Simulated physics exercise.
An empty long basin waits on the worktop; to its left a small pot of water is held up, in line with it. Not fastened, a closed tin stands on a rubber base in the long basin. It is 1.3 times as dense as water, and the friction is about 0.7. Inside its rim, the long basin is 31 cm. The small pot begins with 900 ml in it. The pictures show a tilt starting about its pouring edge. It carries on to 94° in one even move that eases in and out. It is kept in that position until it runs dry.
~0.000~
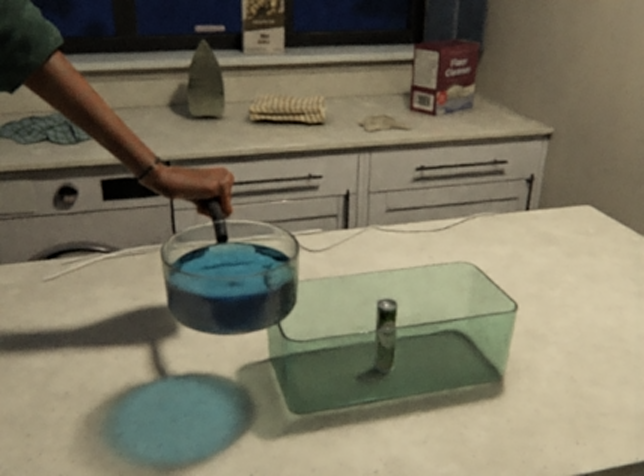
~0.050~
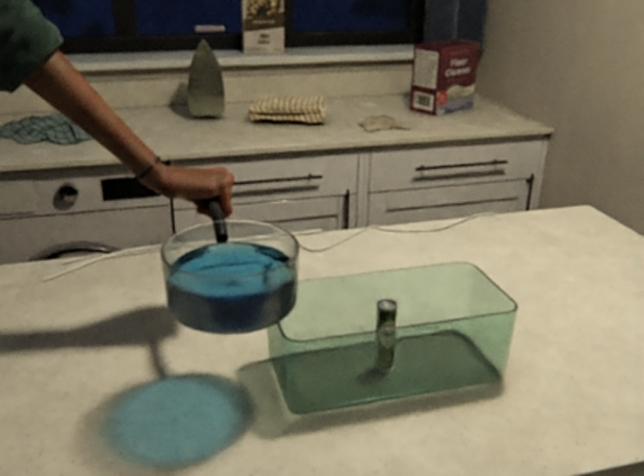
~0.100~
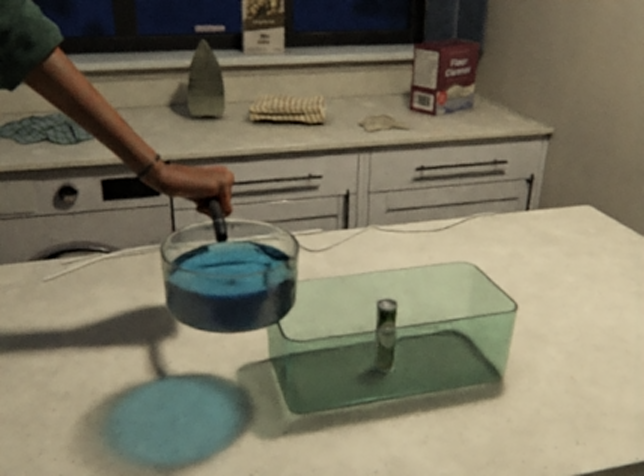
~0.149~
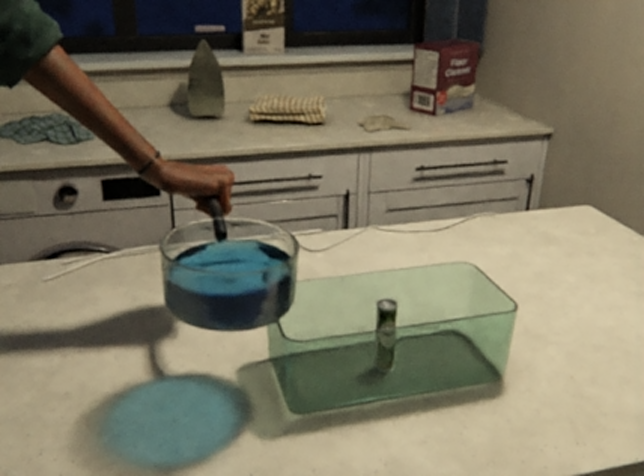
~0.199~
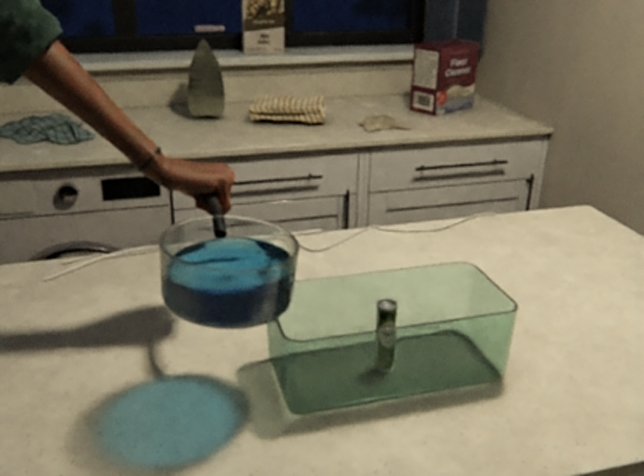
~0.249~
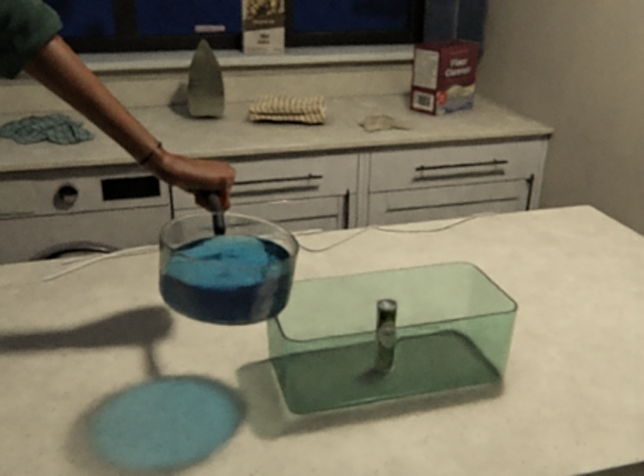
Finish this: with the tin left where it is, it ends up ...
It ends up knocked over.
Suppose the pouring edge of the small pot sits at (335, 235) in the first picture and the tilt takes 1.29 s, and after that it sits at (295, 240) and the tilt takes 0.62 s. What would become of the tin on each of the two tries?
Run one: It does not tip. Run two: It tumbles.
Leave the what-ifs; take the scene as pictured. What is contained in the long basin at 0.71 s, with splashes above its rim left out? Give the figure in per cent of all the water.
2 %, roughly.
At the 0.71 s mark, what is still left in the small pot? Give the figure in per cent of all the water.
Roughly 78 %.
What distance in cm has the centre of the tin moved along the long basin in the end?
Some 7.0 cm.
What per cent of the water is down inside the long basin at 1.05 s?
About 60 per cent.
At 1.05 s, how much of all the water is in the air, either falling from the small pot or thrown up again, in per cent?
Something like 18 per cent is in the air then.
By 0.71 s the tilt is 55° and 79 per cent is still to pour; the tin stands where it began.
By 1.05 s the tilt is 86° and 22 per cent is still to pour; the tin leans 5°.
By 1.40 s the tilt is 94° and 3 per cent is still to pour; the tin lies on its side.
By 1.79 s the tilt is 94° and 1 per cent is still to pour; the tin lies on its side.
At rest the tin lies on its side.
